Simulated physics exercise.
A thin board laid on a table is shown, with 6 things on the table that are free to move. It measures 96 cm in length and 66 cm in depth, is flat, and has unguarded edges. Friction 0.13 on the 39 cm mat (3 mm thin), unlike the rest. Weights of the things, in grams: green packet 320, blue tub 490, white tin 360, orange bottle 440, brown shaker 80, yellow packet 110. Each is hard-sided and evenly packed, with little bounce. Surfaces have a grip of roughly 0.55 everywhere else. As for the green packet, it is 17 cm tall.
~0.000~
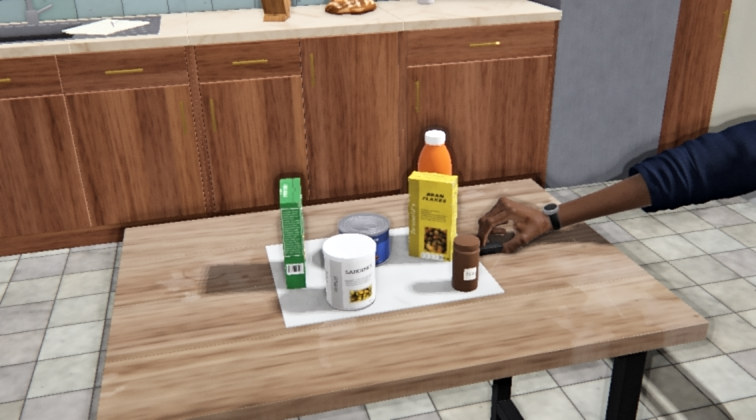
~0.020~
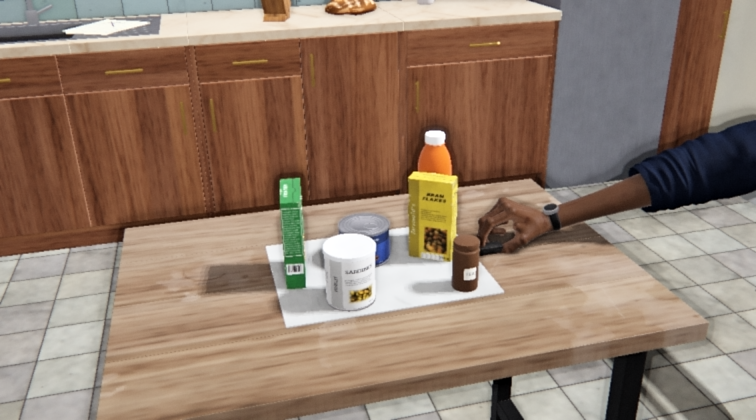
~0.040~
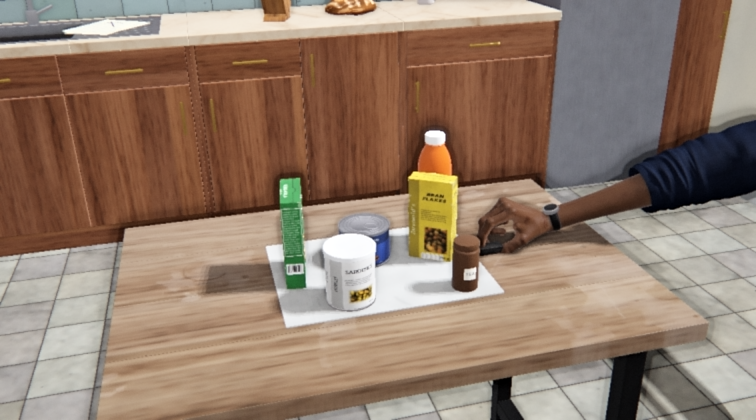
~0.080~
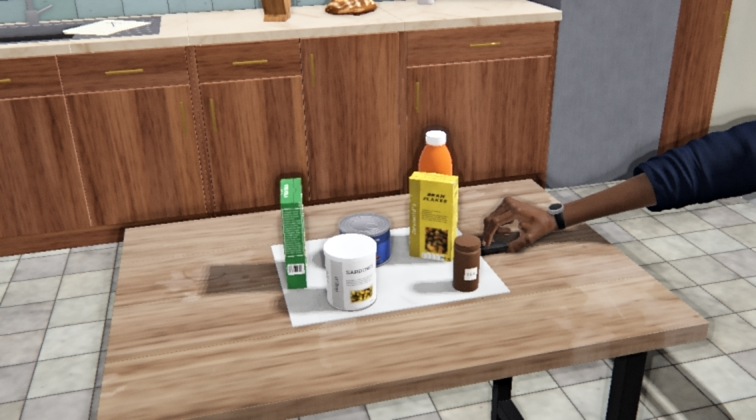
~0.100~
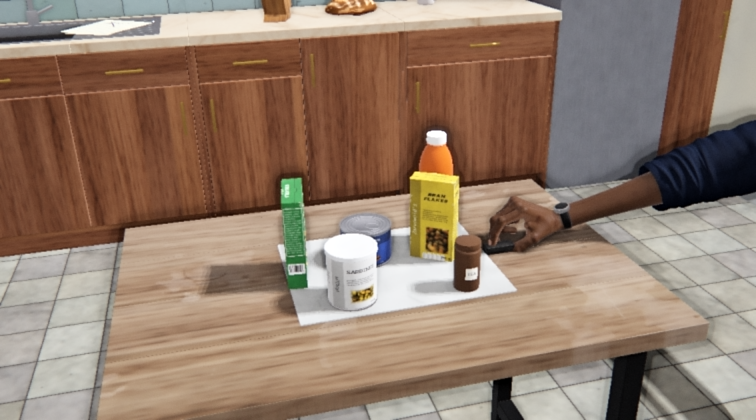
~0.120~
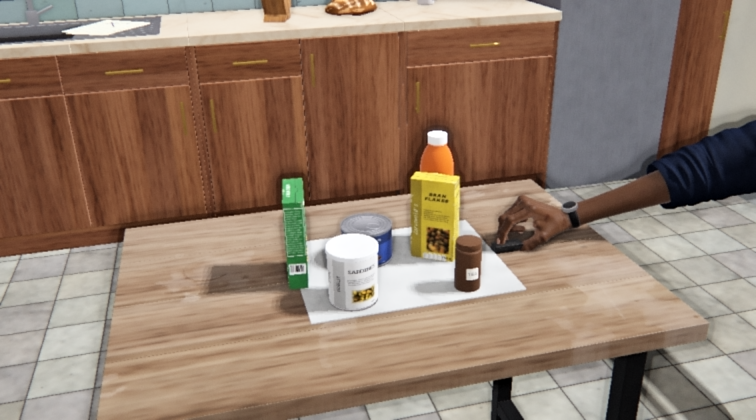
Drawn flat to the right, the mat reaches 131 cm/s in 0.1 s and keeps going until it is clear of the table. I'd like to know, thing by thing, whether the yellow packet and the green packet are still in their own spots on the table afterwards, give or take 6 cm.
As I see it, the yellow packet will travel past the limit. The green packet will barely budge.
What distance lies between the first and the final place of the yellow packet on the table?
Some 14 cm.
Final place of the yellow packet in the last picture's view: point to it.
It stops at about (501, 213).
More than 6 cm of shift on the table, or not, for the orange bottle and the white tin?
As for the orange bottle, it winds up somewhere else, and the white tin remains where it was.
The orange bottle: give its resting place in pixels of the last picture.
Roughly at (557, 213) in the last picture.
After 0.32 s, 30 cm of pull; yellow packet slid 5 cm near (457, 214); green packet leaning 4° near (303, 233); blue tub slid 8 cm.
After 0.52 s, 56 cm of pull; yellow packet leaning 7° near (505, 210); green packet leaning 4° near (297, 234); brown shaker leaning 15°.
After 0.82 s, 90 cm of pull; yellow packet leaning 4° near (497, 212); orange bottle leaning 47°; brown shaker leaning 39°.
At rest (1.8 s), tipped over on the table, orange bottle and brown shaker; not toppled but over 6 cm from the start, blue tub and yellow packet; the other 2 in place, give or take 6 cm. Seen from the same camera at the end, yellow packet near (501, 213), green packet near (300, 234).
